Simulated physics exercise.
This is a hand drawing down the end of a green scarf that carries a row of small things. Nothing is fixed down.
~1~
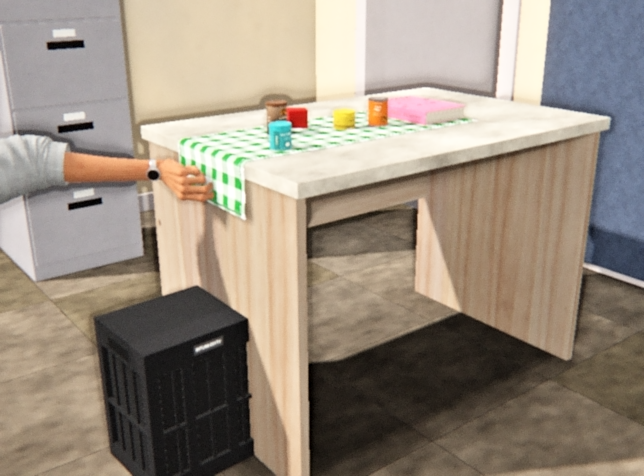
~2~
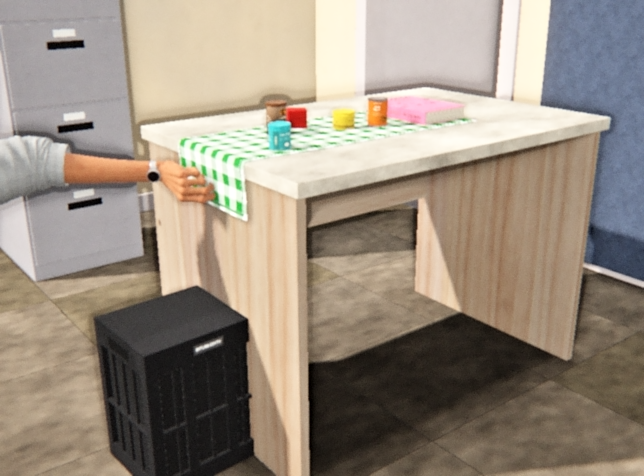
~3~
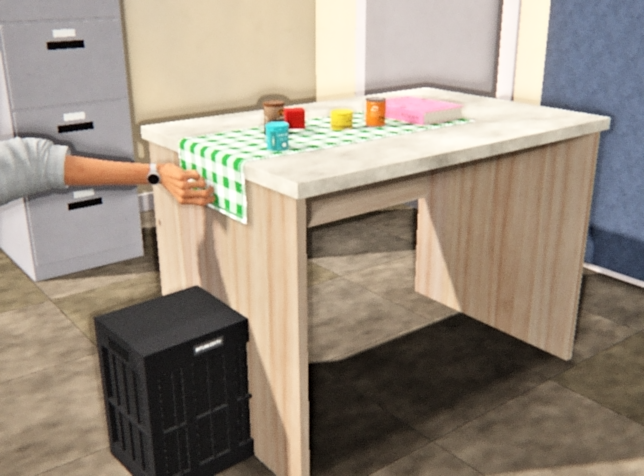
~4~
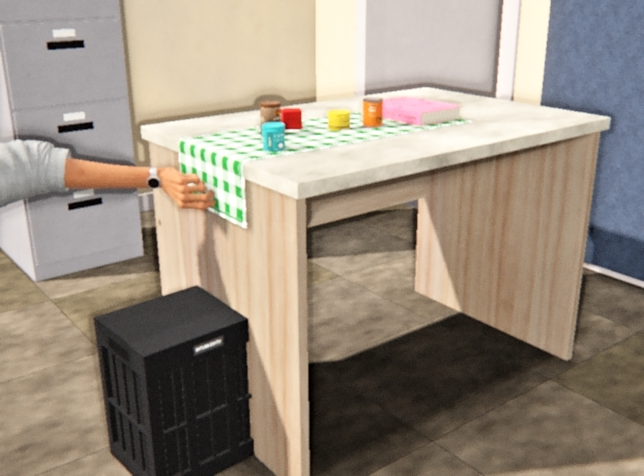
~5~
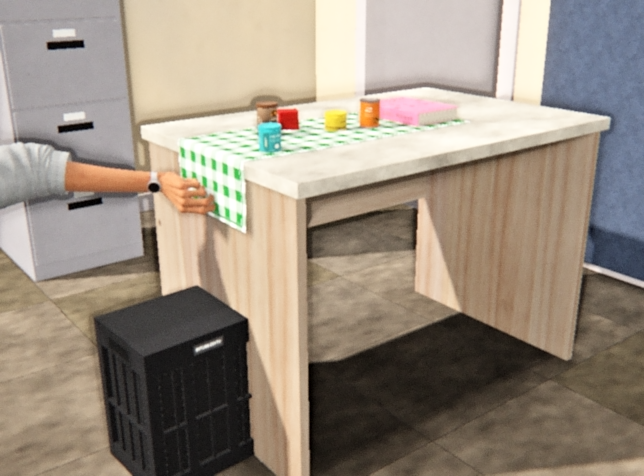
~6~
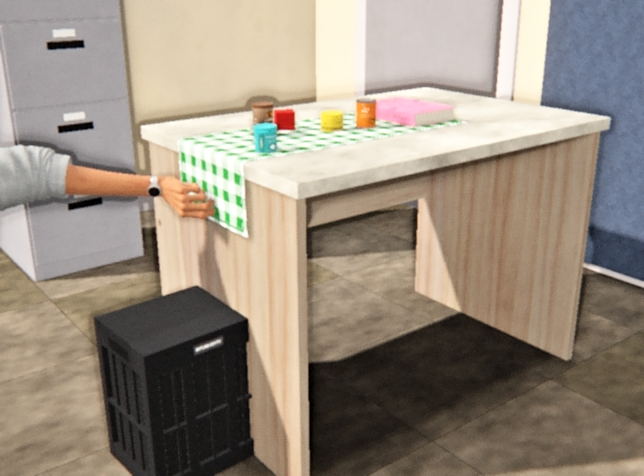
A hand slowly draws a green checked cloth and its small items left along a table.
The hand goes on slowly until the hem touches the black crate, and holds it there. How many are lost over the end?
It carries off two.
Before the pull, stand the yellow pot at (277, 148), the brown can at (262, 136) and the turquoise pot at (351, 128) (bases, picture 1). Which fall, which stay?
The yellow pot is carried off; the brown can drops off; the turquoise pot keeps its place on top.
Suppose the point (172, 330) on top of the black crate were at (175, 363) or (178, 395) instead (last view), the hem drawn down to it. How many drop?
Then 3 and 4.
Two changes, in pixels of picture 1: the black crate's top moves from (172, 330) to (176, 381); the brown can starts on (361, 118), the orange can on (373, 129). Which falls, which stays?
The brown can survives, the orange can keeps its place on top.
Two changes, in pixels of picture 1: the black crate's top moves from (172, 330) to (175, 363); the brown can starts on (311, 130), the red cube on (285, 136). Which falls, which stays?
The brown can tumbles off, the red cube is carried off.
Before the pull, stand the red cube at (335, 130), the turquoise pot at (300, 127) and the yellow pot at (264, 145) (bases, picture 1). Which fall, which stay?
The red cube keeps its place on top, the turquoise pot does not fall, the yellow pot is carried off.
A little later, hem near (214, 272); turquoise pot gone.
Next, hem on the crate; turquoise pot and brown can gone.
When it is over, hem on the crate; turquoise pot and brown can gone. The answer is two.
